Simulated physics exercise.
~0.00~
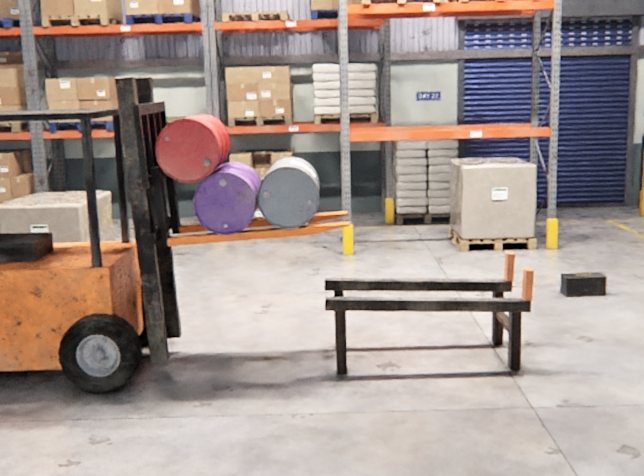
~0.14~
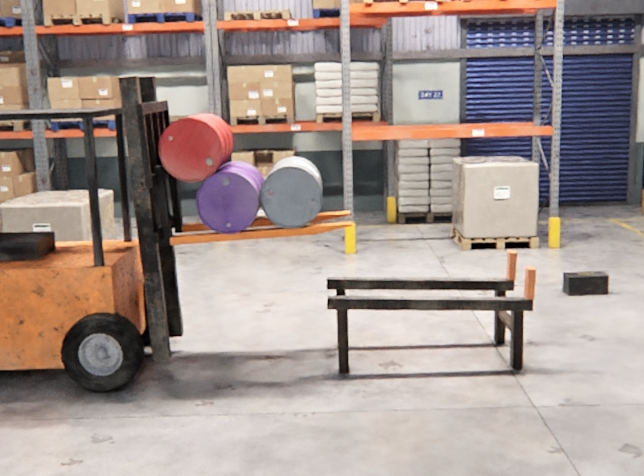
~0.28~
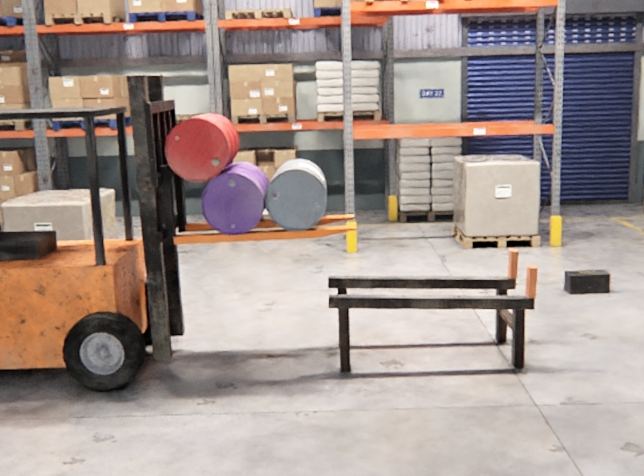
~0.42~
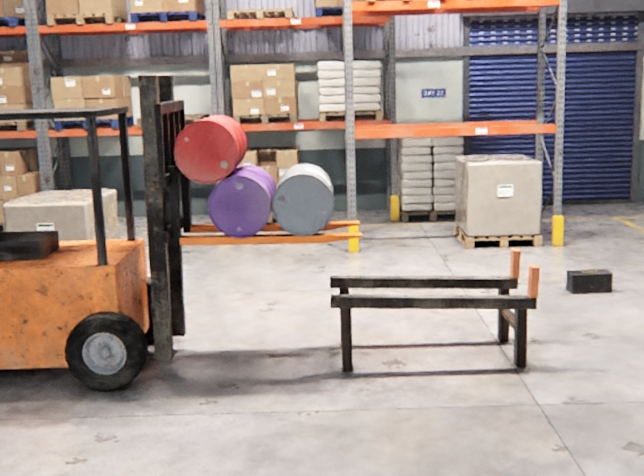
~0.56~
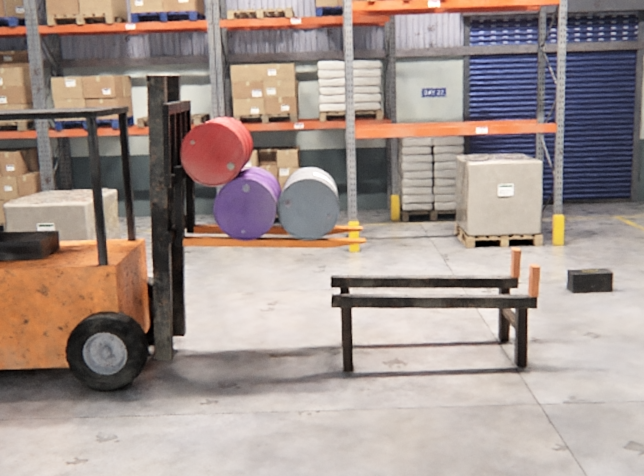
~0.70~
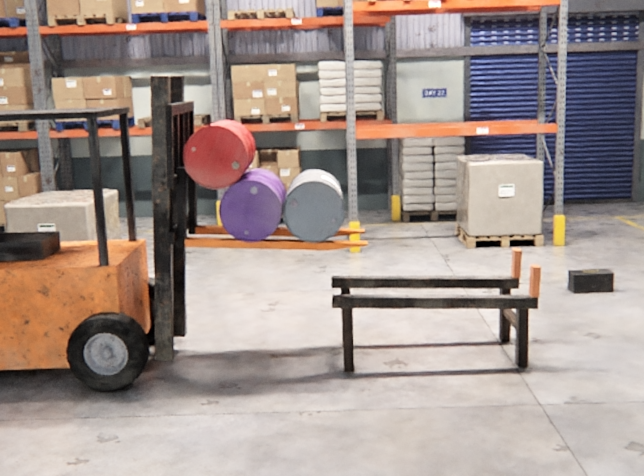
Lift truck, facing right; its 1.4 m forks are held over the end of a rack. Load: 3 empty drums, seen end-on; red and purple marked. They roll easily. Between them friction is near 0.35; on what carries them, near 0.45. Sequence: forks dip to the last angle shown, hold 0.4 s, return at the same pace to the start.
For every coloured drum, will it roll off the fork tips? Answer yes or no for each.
Red drum - no, purple - no.
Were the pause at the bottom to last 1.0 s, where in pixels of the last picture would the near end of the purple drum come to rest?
(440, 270), roughly.
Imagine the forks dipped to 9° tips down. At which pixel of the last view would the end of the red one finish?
Near pixel (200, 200).
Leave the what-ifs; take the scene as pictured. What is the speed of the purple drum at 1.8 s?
Speed: Approx. 0.3 m/s.
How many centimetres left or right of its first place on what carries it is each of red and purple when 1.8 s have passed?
Red 0 cm right, purple 50 cm right.
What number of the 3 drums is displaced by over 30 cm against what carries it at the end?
In all, 2.
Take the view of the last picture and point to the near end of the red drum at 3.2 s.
Roughly at (200, 204) in the last picture.
Then, 1.8 s in, red is on the forks, 115 cm from the tips; purple is on the forks, 45 cm from the tips, rolling right; 1 off the forks so far.
Then, 3.2 s in, purple is on the forks, 35 cm from the tips, rolling left; still the same for red; 1 off the forks so far.
In the end (4.8 s), red is on the forks, 115 cm from the tips; purple is on the forks, 70 cm from the tips; 1 off the forks so far.
